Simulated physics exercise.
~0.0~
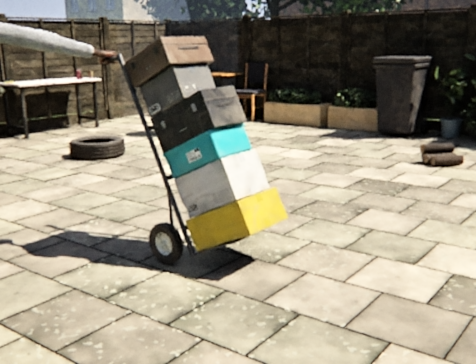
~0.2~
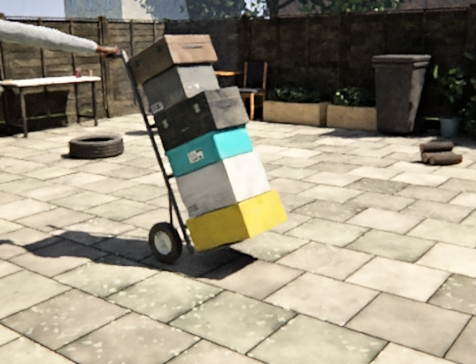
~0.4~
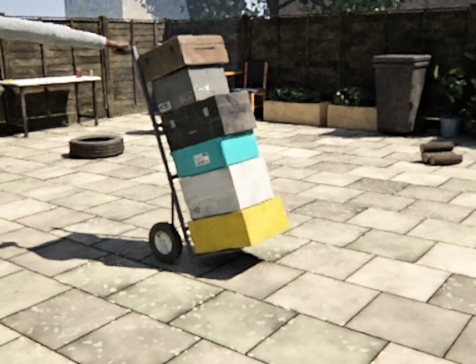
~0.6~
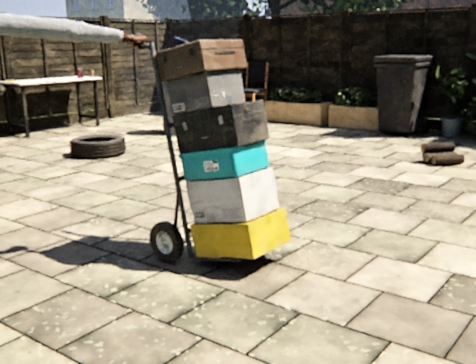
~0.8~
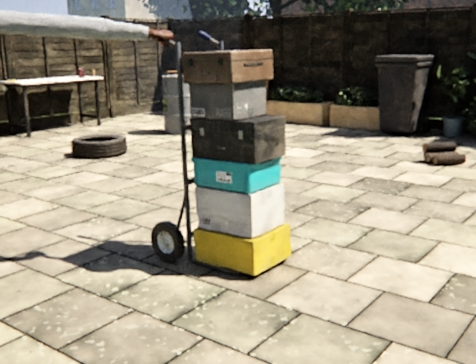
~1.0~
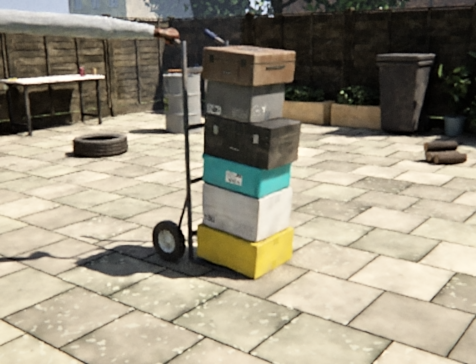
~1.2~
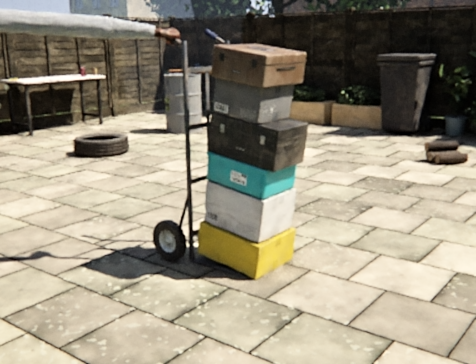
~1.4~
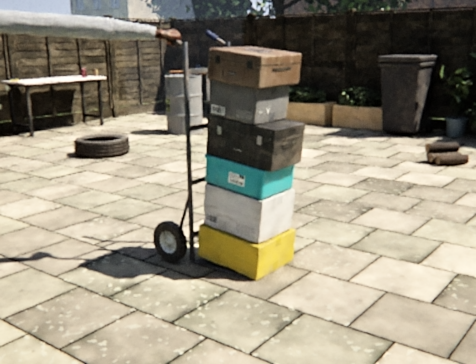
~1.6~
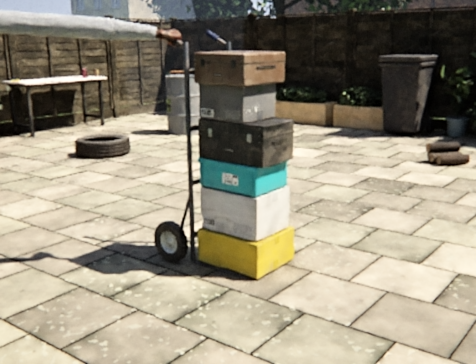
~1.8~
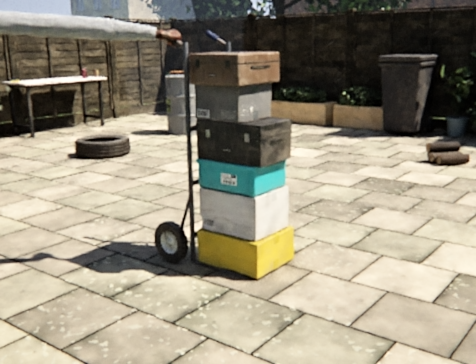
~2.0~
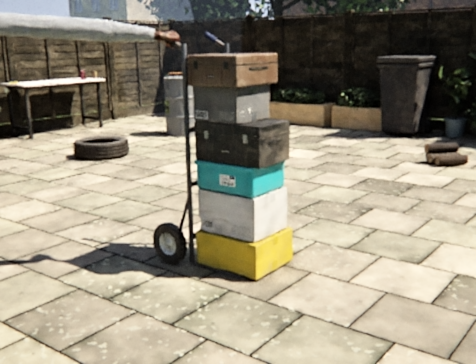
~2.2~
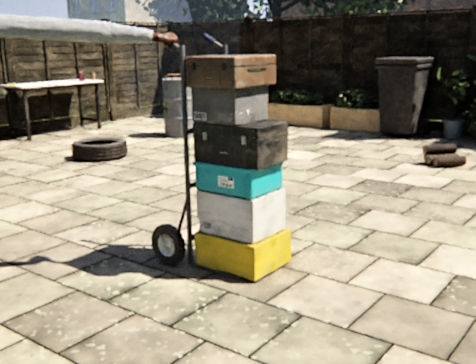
A tilted hand truck stacked with six boxes is swung upright, and the stack stays standing.
